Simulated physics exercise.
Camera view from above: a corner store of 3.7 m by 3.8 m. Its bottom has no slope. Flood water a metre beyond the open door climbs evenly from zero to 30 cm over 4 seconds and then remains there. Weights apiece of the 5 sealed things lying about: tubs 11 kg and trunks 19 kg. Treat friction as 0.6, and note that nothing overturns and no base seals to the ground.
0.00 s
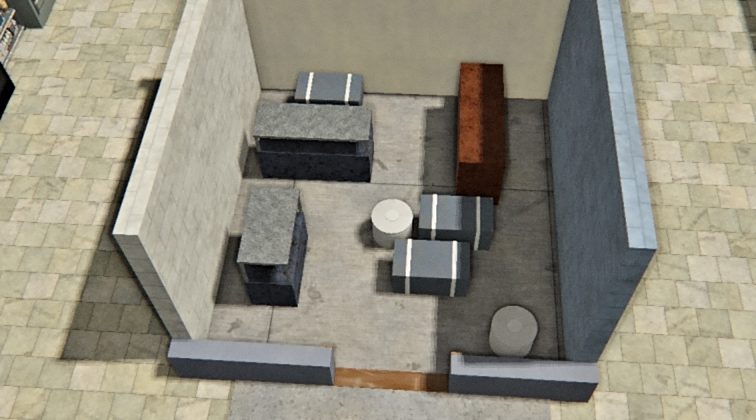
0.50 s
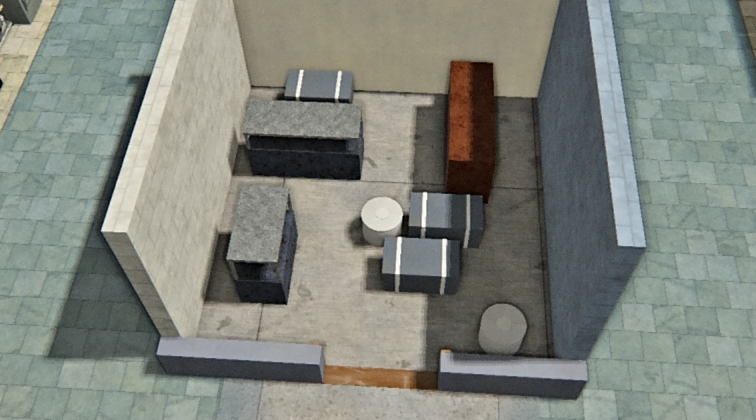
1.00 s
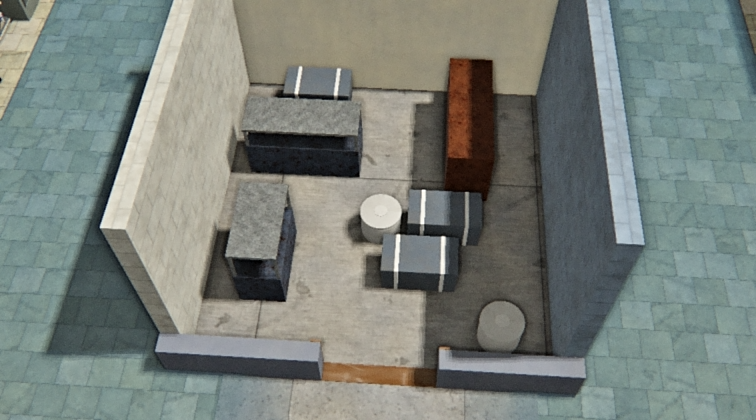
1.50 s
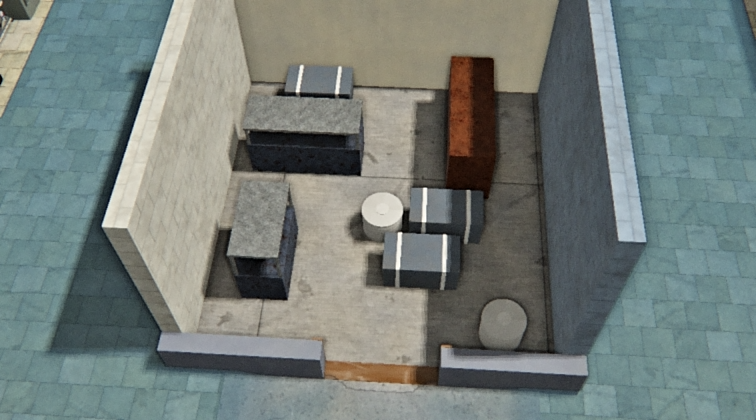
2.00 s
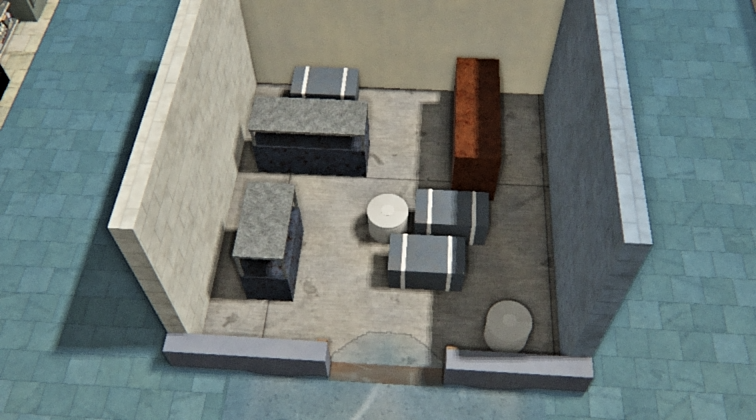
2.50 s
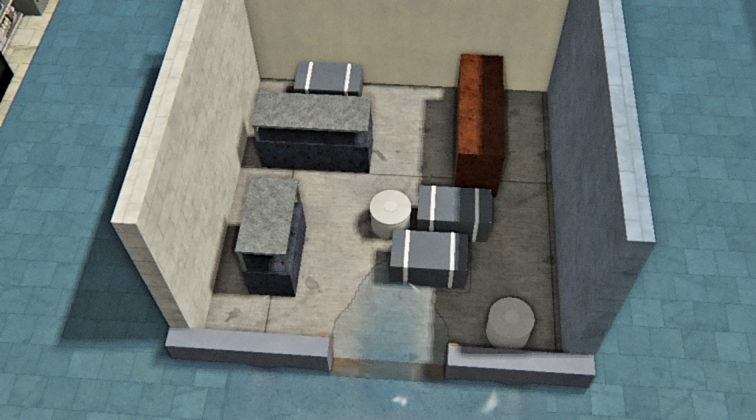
The clip opens on a high view of a walled store with tubs, dark trunks, counters and a reddish-brown cabinet, its floor dry. Bluish water covers the paving outside, then slips through the front gap and spreads a little way across the floor, while the objects inside stay in place.
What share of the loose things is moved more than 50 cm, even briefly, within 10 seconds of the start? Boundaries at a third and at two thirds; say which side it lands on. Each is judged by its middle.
It lands between a third and two thirds.
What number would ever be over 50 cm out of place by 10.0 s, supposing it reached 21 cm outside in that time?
So the tally would be 2.
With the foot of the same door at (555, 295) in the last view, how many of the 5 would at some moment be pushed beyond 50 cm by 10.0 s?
Then it comes to 5.
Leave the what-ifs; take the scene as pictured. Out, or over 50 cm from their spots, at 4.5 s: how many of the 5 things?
It comes to 0.
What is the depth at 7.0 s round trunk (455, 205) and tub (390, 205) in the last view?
First roughly 9 cm, second roughly 17 cm.
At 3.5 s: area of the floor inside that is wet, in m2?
My estimate is roughly 4.0 m2.
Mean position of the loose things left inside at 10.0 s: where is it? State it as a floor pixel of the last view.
Somewhere near (387, 184).
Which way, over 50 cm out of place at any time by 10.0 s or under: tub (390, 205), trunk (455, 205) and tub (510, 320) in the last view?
First farther, then not as far, then not as far.
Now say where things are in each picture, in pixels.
A tub at (514, 326), on the bottom; a trunk at (432, 259) rests on the ground; 0.0 m2 under water; 0 of 5 have shifted, in the first frame.
A tub at (504, 324) rests on the ground; a trunk at (421, 257) rests on the ground; water covers 0.0 m2; 0 of 5 have shifted, in the second frame.
A tub at (502, 321), on the bottom; a trunk at (420, 254), on the bottom; 0.0 m2 under water; 0 of 5 have shifted, in the third frame.
A tub at (504, 319), on the bottom; a trunk at (422, 252), on the bottom; 0.0 m2 under water; 0 of 5 have shifted, in the fourth frame.
A tub at (510, 321) rests on the ground; a trunk at (427, 253), on the bottom; 0.3 m2 under water; 0 of 5 have shifted, in the fifth frame.
A tub at (512, 318), on the bottom; a trunk at (430, 250), on the bottom; 0.9 m2 under water; 0 of 5 have shifted, in the sixth frame.
After 3.5 s 0 of 5 are over 50 cm from their spots; 0 afloat.
After 4.5 s 0 of 5 are over 50 cm from their spots; 1 afloat.
After 7.0 s 1 of 5 are over 50 cm from their spots; 3 afloat.
After 10.0 s 3 of 5 are over 50 cm from their spots, and 3 have been at some point; 5 afloat.
